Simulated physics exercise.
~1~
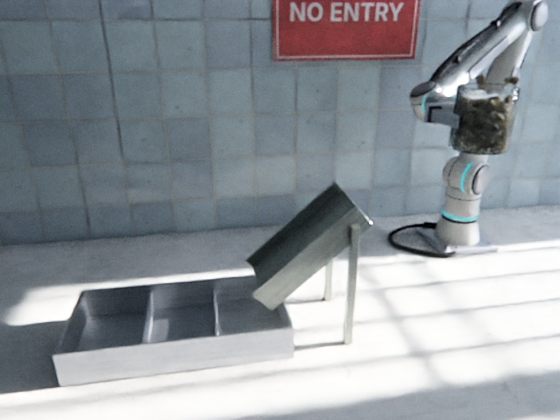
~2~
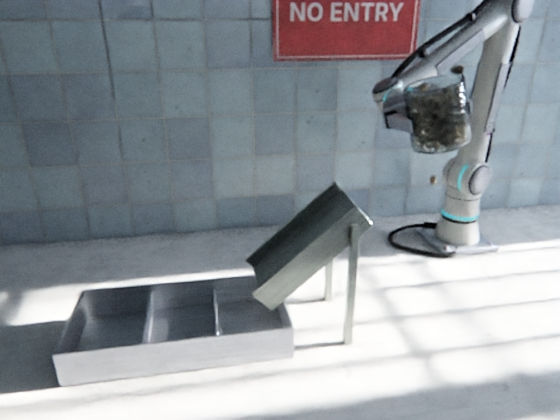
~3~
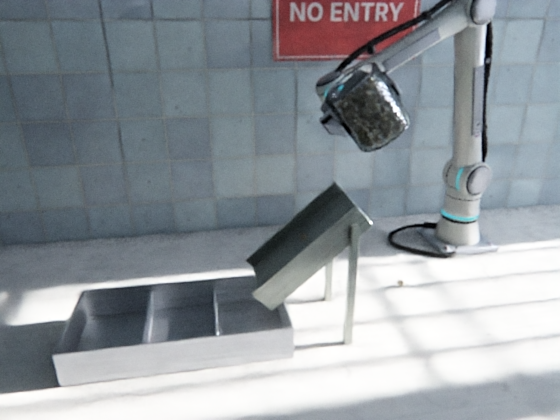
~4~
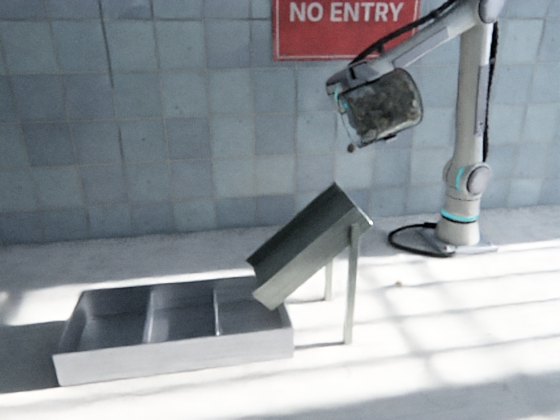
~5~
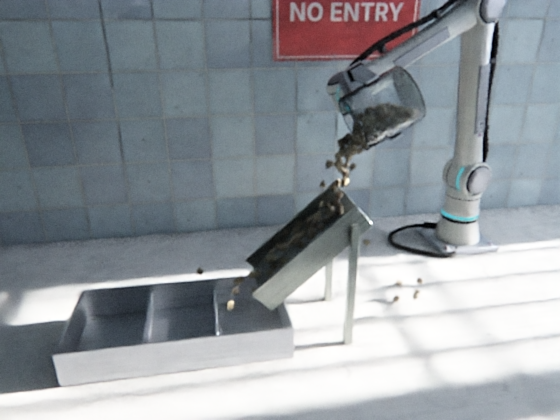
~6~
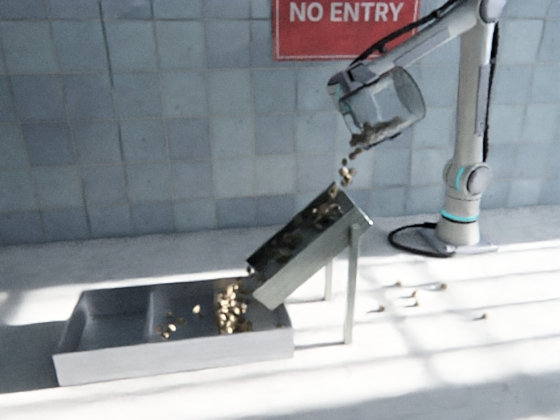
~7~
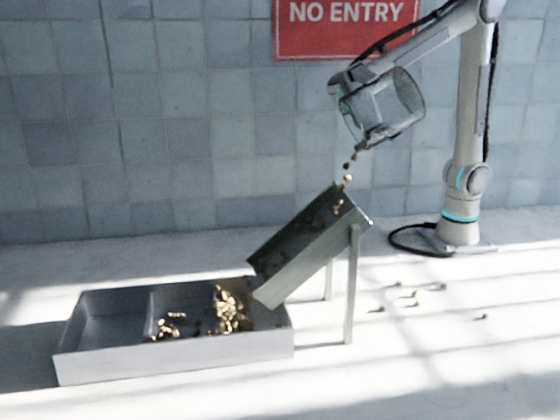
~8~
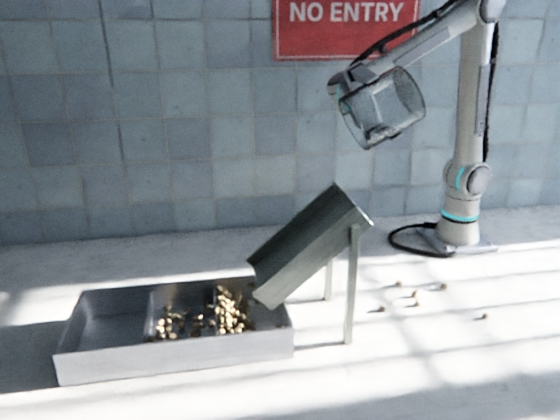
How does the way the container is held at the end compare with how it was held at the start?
At the start the robot arm held the container upright, but by the end it was tipped over on its side above the chute.
